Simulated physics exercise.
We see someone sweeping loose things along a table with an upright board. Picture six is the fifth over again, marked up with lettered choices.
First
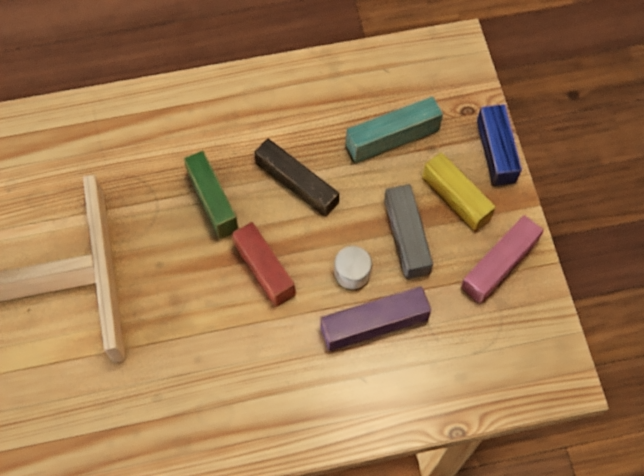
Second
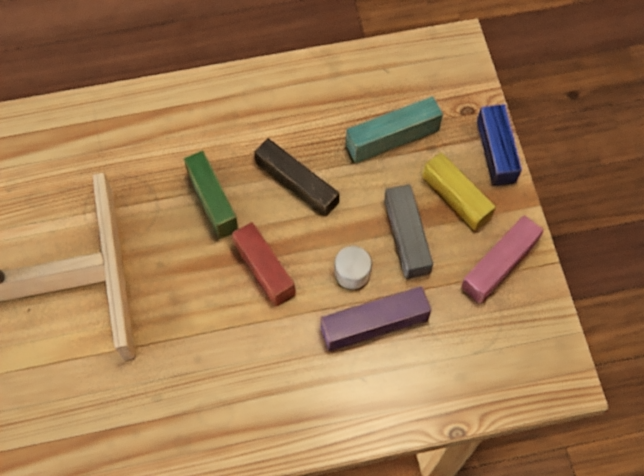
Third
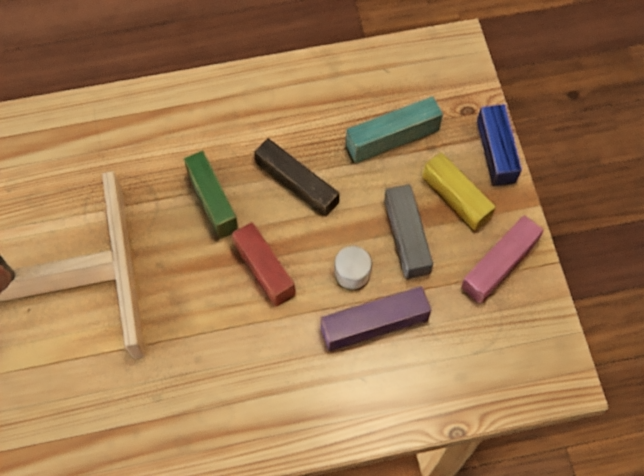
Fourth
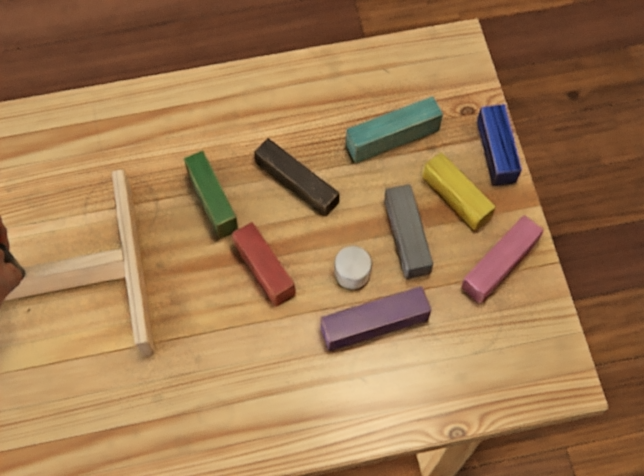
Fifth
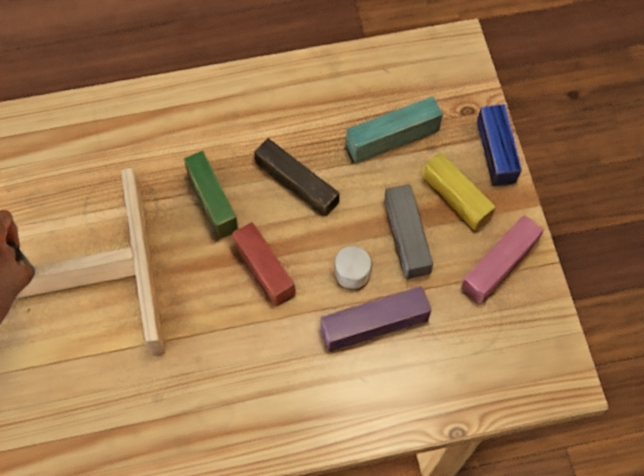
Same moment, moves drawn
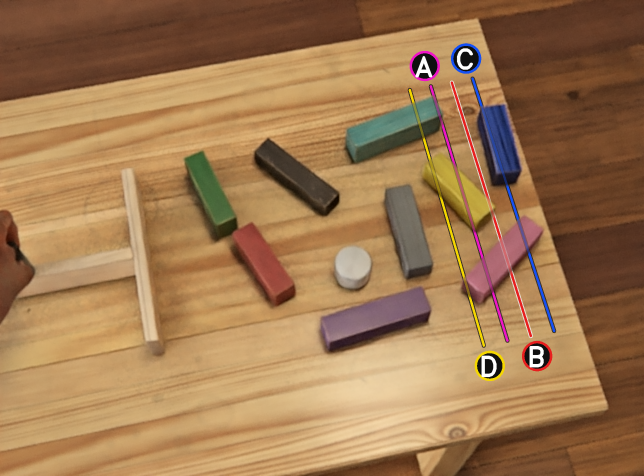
A hand pushing an upright wooden board slowly rightward across a table towards scattered coloured bars and a pale tin, all still.
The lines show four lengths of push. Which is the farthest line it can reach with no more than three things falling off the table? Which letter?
No fourth one falls up to A.
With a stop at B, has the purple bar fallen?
By then, no.
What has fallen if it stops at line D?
It is the blue stick.
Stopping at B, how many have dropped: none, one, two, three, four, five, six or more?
In all, four.
On the marked copy, A at (467, 206); B at (489, 202); C at (511, 197); D at (445, 210).
With A. Early on, board (259, 228); green bar (266, 181); black bar (307, 177).
Further on, board (377, 206); blue stick (508, 144); turquoise bar (451, 121).
At the end, board (467, 188); yellow stick over the edge; blue stick over the edge; three fallen.
As for the rest, B drops four; C drops seven; D is within the limit but short.
